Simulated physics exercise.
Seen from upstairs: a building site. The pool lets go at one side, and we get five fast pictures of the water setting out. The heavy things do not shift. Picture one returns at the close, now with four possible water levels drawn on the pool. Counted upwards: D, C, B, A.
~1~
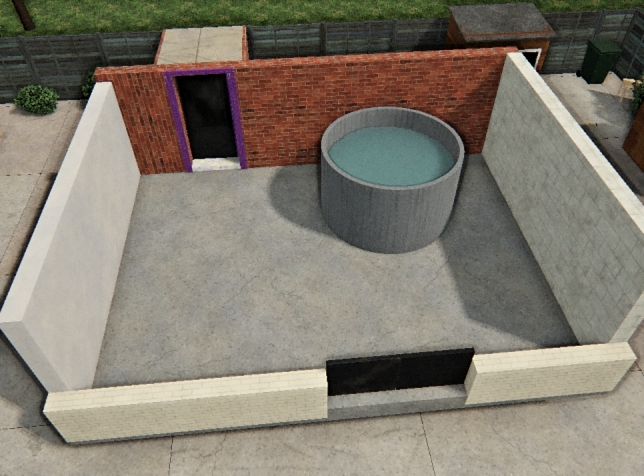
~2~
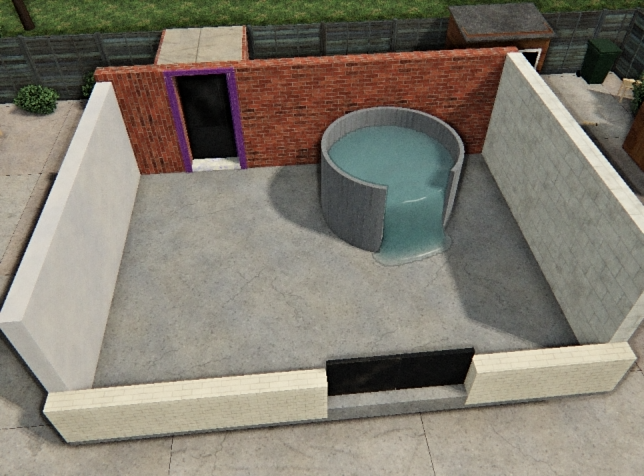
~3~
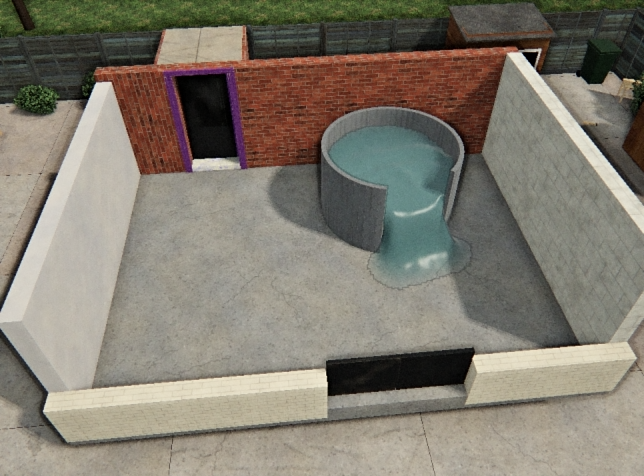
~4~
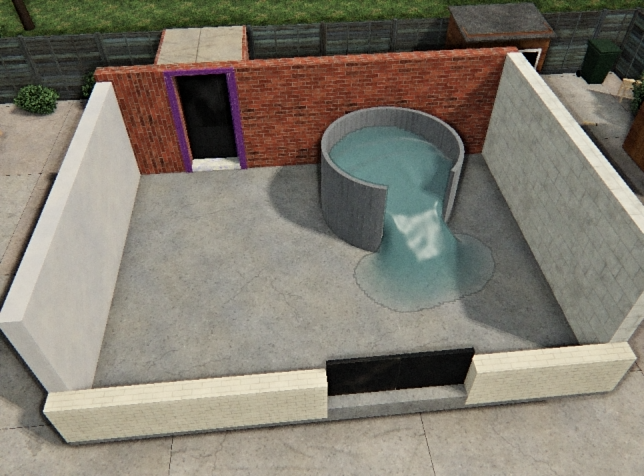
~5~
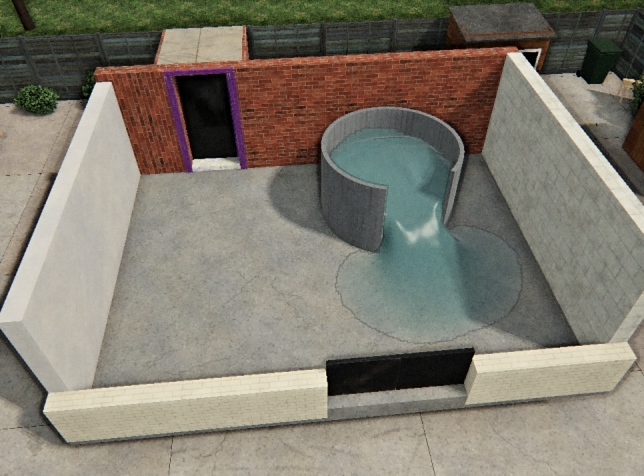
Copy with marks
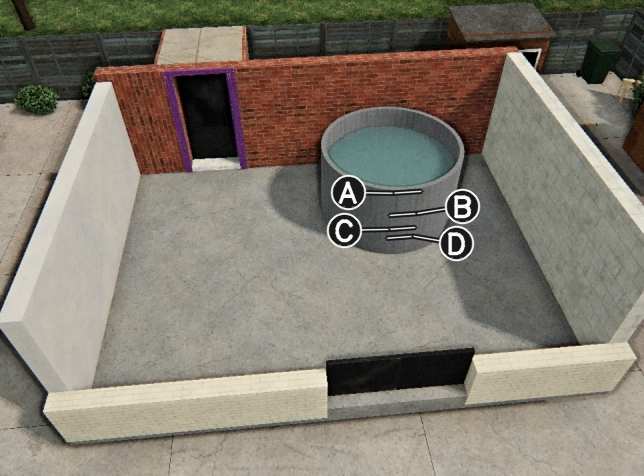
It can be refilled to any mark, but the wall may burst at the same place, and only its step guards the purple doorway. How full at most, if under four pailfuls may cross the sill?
The limit is B.
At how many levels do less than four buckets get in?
Three of the four.
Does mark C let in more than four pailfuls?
No, not at all.
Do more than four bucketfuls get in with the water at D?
No.
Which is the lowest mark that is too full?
A.
On the marked copy, A at (406, 192); B at (403, 214); C at (401, 228); D at (400, 237); from the bottom up D, C, B, A.
Choosing A, about 9 bucketfuls get in.
Choosing B, a bucket or two gets in.
Choosing C, nothing gets over.
Choosing D, nothing gets over.
